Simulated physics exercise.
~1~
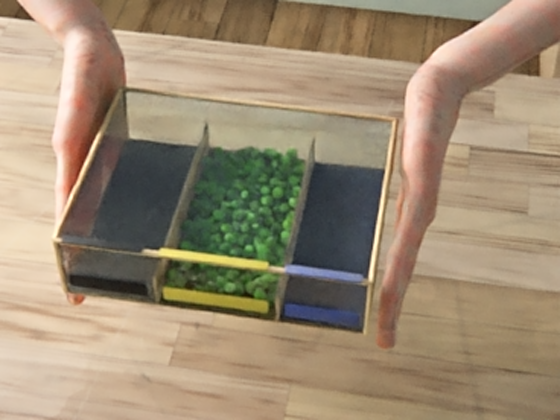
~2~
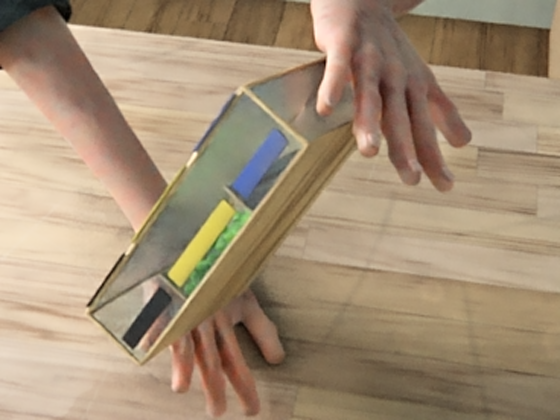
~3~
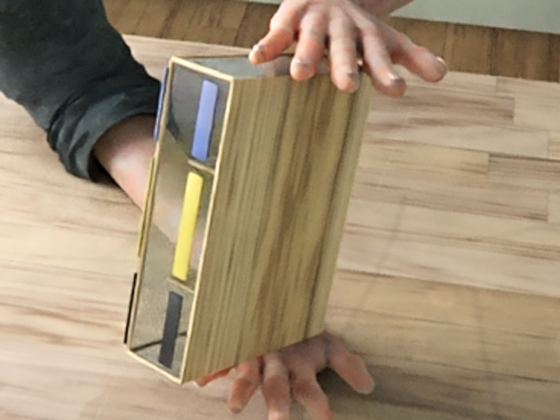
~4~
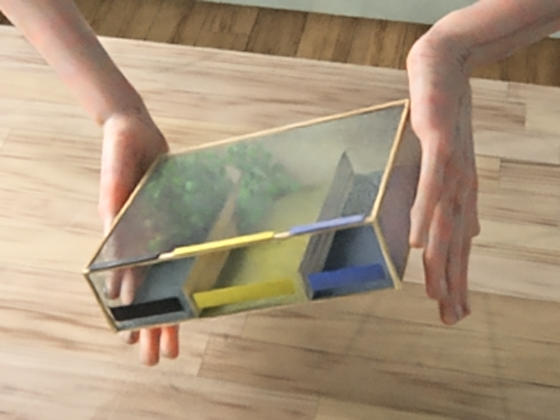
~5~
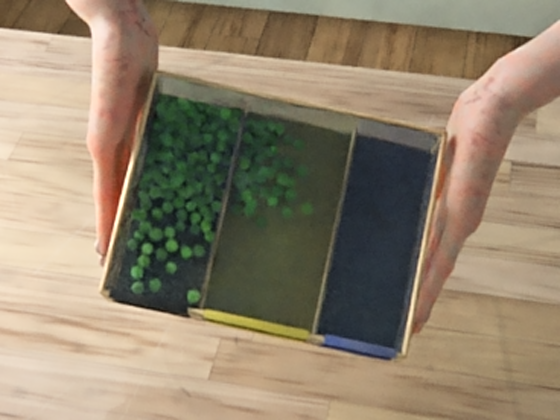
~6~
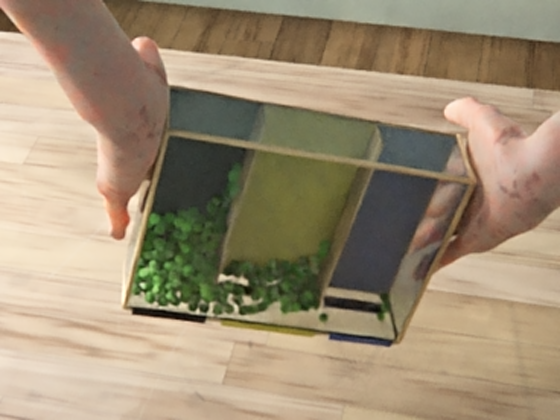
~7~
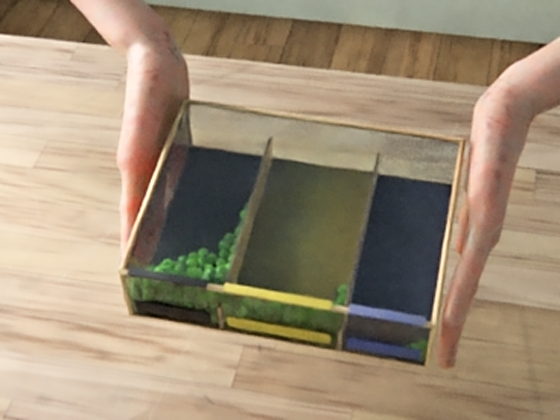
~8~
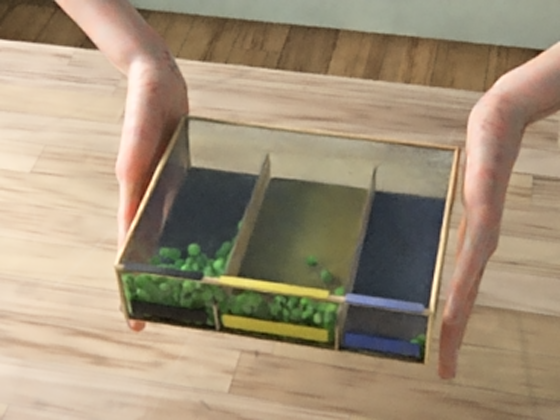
Green peas in a clear-lidded box shift from yellow to mostly black as hands tilt it.
